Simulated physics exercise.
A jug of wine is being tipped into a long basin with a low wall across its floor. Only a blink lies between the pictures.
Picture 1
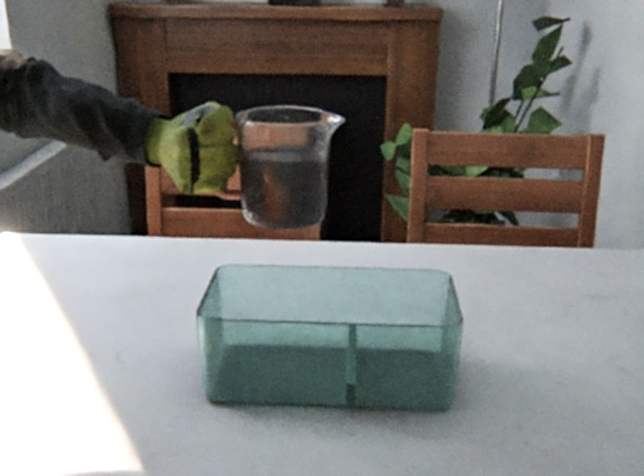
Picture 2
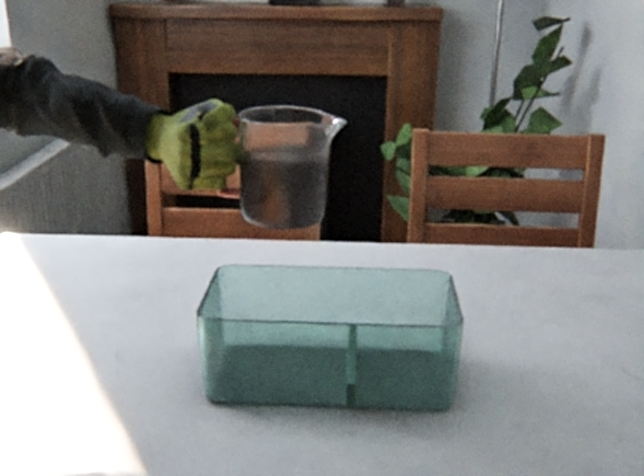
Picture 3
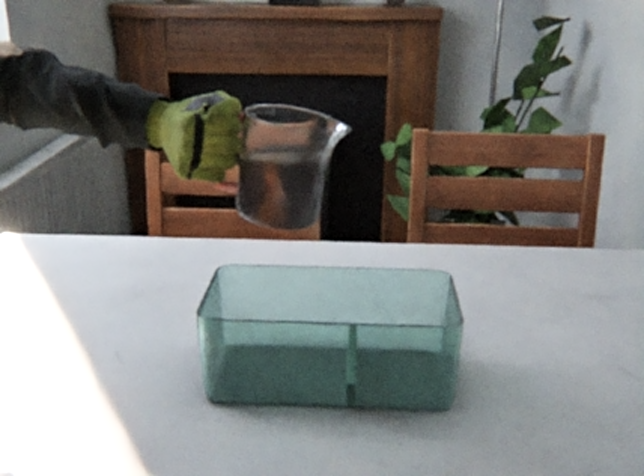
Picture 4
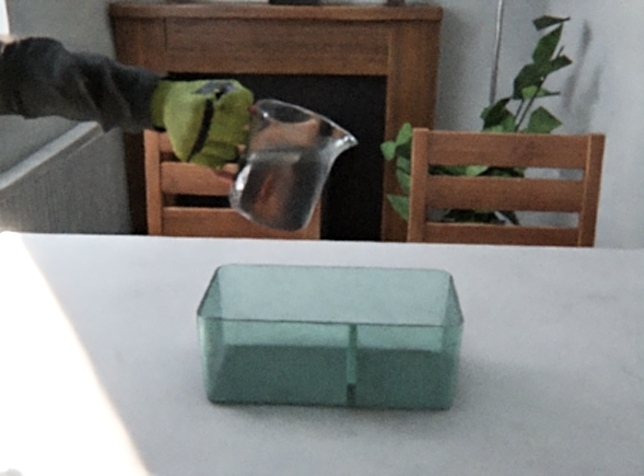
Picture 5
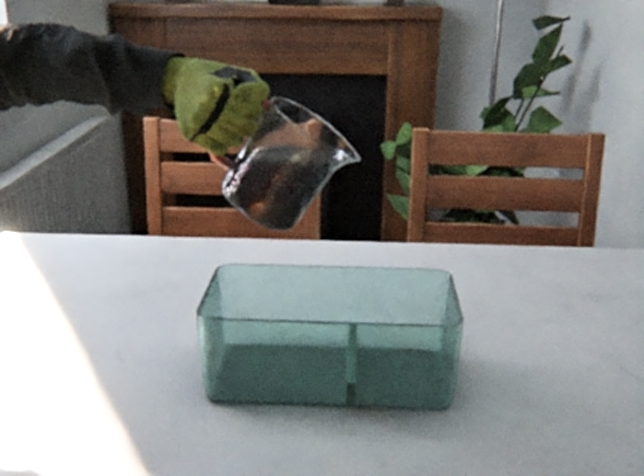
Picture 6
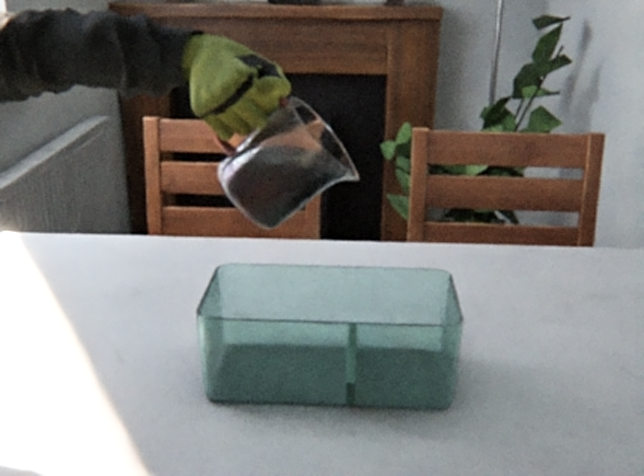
A clear jug of wine, held by a gloved hand above a long green basin on a white table, started upright, then tilted steadily further to the right as the hand rose.
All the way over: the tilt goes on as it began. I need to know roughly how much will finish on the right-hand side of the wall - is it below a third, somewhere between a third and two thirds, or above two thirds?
Expect above two thirds of it there.
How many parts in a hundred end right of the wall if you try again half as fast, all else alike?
I'd estimate some 80 percent.
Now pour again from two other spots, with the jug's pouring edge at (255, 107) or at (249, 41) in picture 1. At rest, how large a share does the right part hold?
In turn 10 % and 10 %.
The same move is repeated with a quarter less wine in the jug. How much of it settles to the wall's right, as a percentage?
Roughly 80 in a hundred.
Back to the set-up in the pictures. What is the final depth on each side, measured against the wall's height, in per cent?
I'd say close to 10 per cent on the left side and 80 on the right.
A moment on, the jug is tipped right over and 53 per cent is still to pour, 0 is left of the wall and 13 right of it.
Next, the jug is tipped right over and 11 per cent is still to pour, 1 is left of the wall and 70 right of it.
Then the jug is tipped right over and 1 per cent is still to pour, 7 is left of the wall and 79 right of it.
Later the jug is tipped right over and 0 per cent is still to pour, 12 is left of the wall and 81 right of it.
Finally, 13 per cent lies left of the wall, 80 right of it and 7 outside.
